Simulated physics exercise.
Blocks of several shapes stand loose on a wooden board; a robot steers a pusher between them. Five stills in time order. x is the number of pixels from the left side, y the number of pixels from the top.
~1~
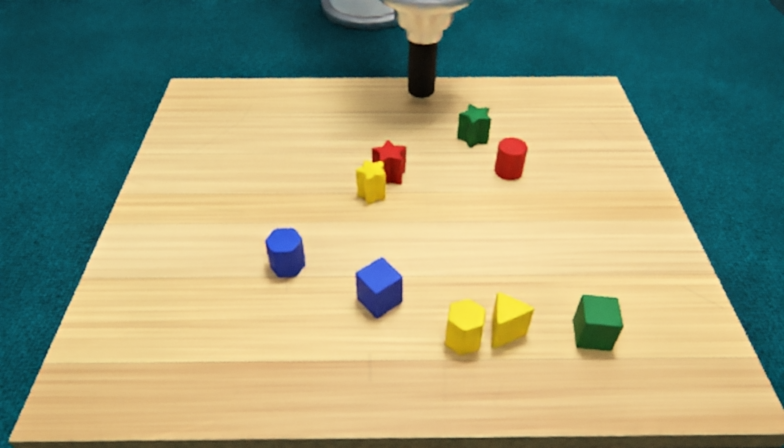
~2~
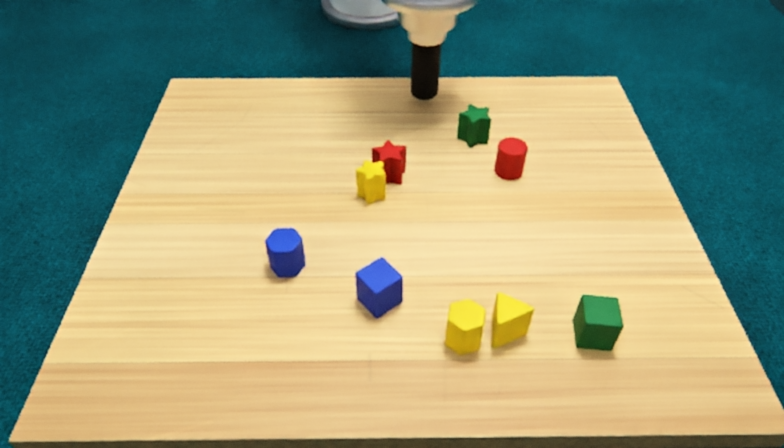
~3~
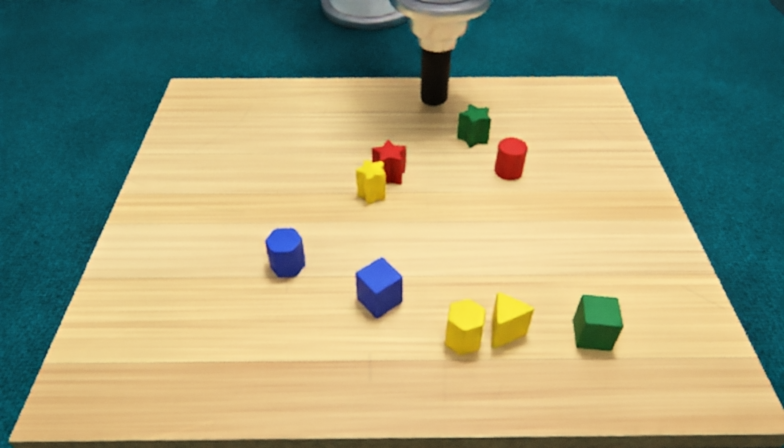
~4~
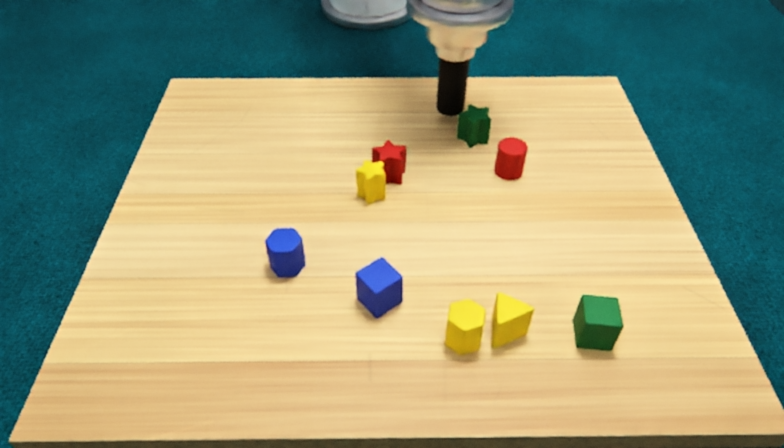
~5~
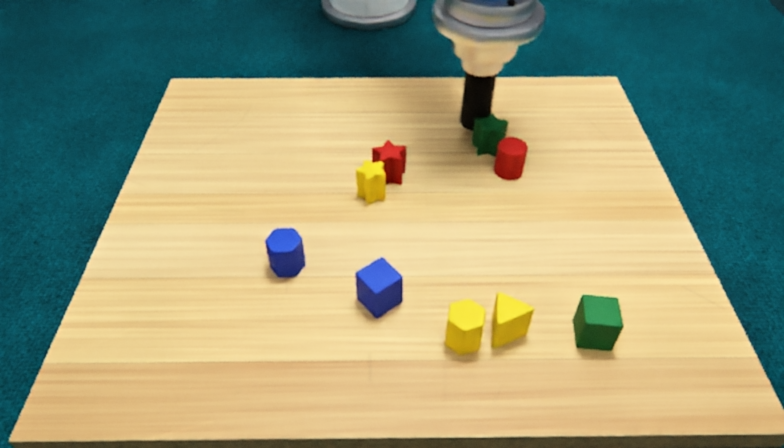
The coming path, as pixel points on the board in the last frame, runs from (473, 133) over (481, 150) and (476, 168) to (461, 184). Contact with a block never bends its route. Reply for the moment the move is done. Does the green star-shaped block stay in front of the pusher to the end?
No.
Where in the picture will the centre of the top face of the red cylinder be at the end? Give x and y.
Most likely (532, 158).
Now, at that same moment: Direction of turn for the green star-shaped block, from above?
My answer: Anticlockwise.
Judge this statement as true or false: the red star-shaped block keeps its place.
My answer: True.
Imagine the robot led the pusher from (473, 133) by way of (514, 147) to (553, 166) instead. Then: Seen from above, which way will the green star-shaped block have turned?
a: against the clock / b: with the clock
b (with the clock)
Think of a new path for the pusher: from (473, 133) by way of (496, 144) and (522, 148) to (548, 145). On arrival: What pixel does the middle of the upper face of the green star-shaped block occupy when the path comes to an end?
At (536, 140).
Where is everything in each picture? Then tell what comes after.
The first picture shows tip of the pusher (421, 92), middles of tops, red star-shaped block (390, 150), green star-shaped block (476, 113), red cylinder (513, 145).
The second picture shows pusher (424, 94), nothing pushed.
The third picture shows pusher (434, 99), nothing pushed.
The fourth picture shows pusher (450, 109), nothing pushed.
The fifth picture shows pusher (475, 124), red star-shaped block (390, 150), green star-shaped block (492, 122), red cylinder (513, 145).
What follows on the original path. Halfway along, pusher (482, 150); green star-shaped block (511, 141), turned 40° anticlockwise; red cylinder (528, 156).
At the end, pusher (462, 174); red star-shaped block unmoved; green star-shaped block (509, 143), turned 55° anticlockwise; red cylinder (532, 158).
